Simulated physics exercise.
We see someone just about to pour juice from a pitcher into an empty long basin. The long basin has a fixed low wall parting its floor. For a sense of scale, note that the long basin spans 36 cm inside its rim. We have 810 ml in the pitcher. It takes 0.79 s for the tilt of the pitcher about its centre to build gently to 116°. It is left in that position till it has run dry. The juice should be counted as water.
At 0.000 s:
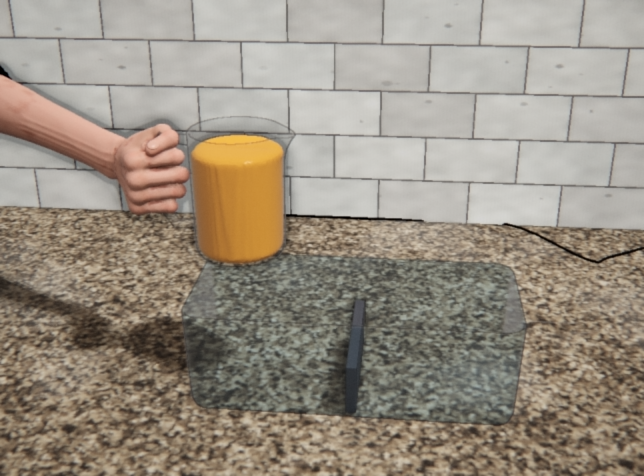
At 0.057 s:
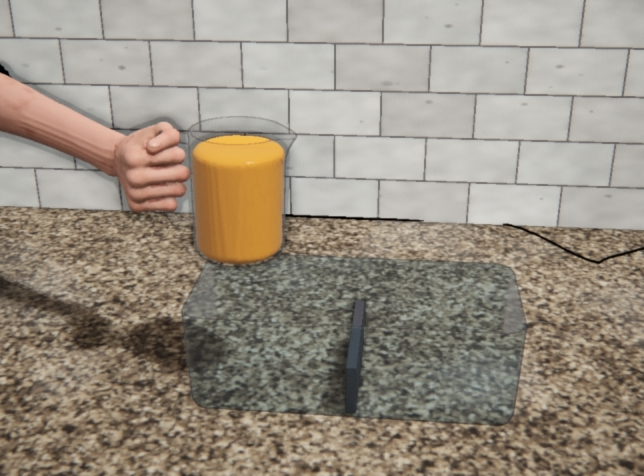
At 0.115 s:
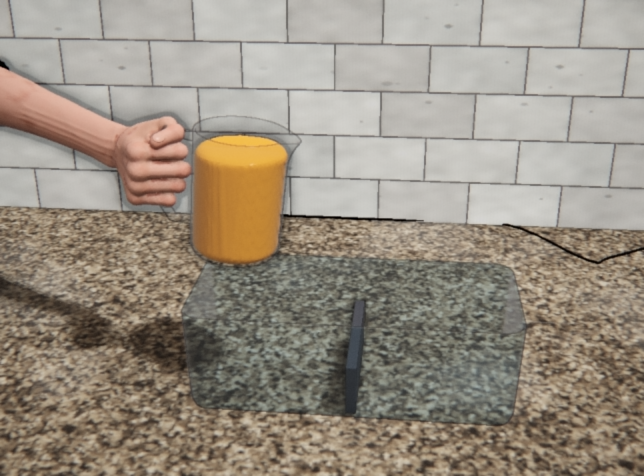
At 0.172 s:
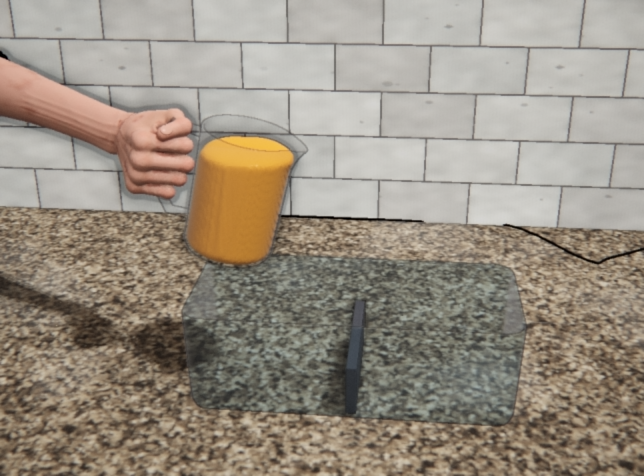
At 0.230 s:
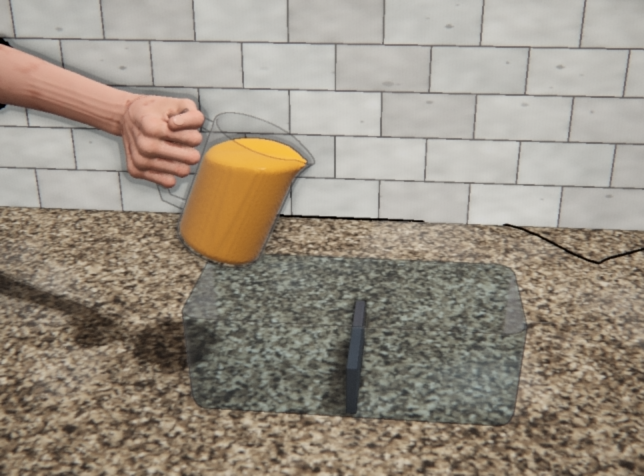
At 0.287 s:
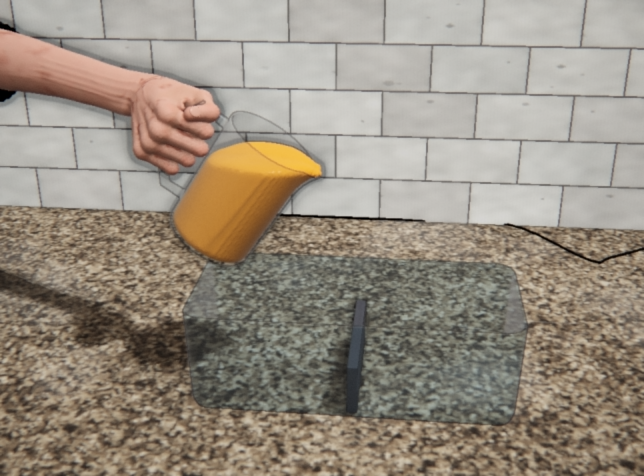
A hand at the left grips a clear pitcher of orange juice, keeping it nearly upright at first and then tilting it steadily to the right. The view looks slightly down on a speckled brown stone counter against white brick-patterned tiles, and it stays still. In front sits an empty, transparent long basin with a dark upright strip near its middle, while the juice shifts toward the pitcher's spout.
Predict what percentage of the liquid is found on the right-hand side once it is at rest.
About 42 % is on the right.
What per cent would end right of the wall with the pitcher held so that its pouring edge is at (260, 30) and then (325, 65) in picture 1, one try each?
Some 35 and 95 per cent, in that order.
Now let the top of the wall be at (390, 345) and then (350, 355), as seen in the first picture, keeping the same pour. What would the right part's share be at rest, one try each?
It comes to 10 per cent, and then 60 per cent.
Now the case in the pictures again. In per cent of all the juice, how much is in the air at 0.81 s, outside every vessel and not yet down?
Roughly 8 %.
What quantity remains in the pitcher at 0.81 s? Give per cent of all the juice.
Near 12 percent, more or less.
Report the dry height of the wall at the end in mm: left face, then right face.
The left comes to roughly 42 mm and the right to roughly 46 mm.
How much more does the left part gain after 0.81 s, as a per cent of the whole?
About 18 percent.
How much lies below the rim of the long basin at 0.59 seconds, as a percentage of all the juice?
Near 20 in a hundred.
Then, 0.59 s in, the tilt is 98° and 61 per cent is still to pour, 2 is left of the wall and 18 right of it.
Then, 0.81 s in, the tilt is 116° and 12 per cent is still to pour, 40 is left of the wall and 40 right of it.
Then, 1.04 s in, the tilt is 116° and 0 per cent is still to pour, 56 is left of the wall and 41 right of it.
Then, 1.29 s in, the tilt is 116° and 0 per cent is still to pour, 57 is left of the wall and 42 right of it.
Finally, 57 per cent lies left of the wall, 42 right of it and 1 outside.
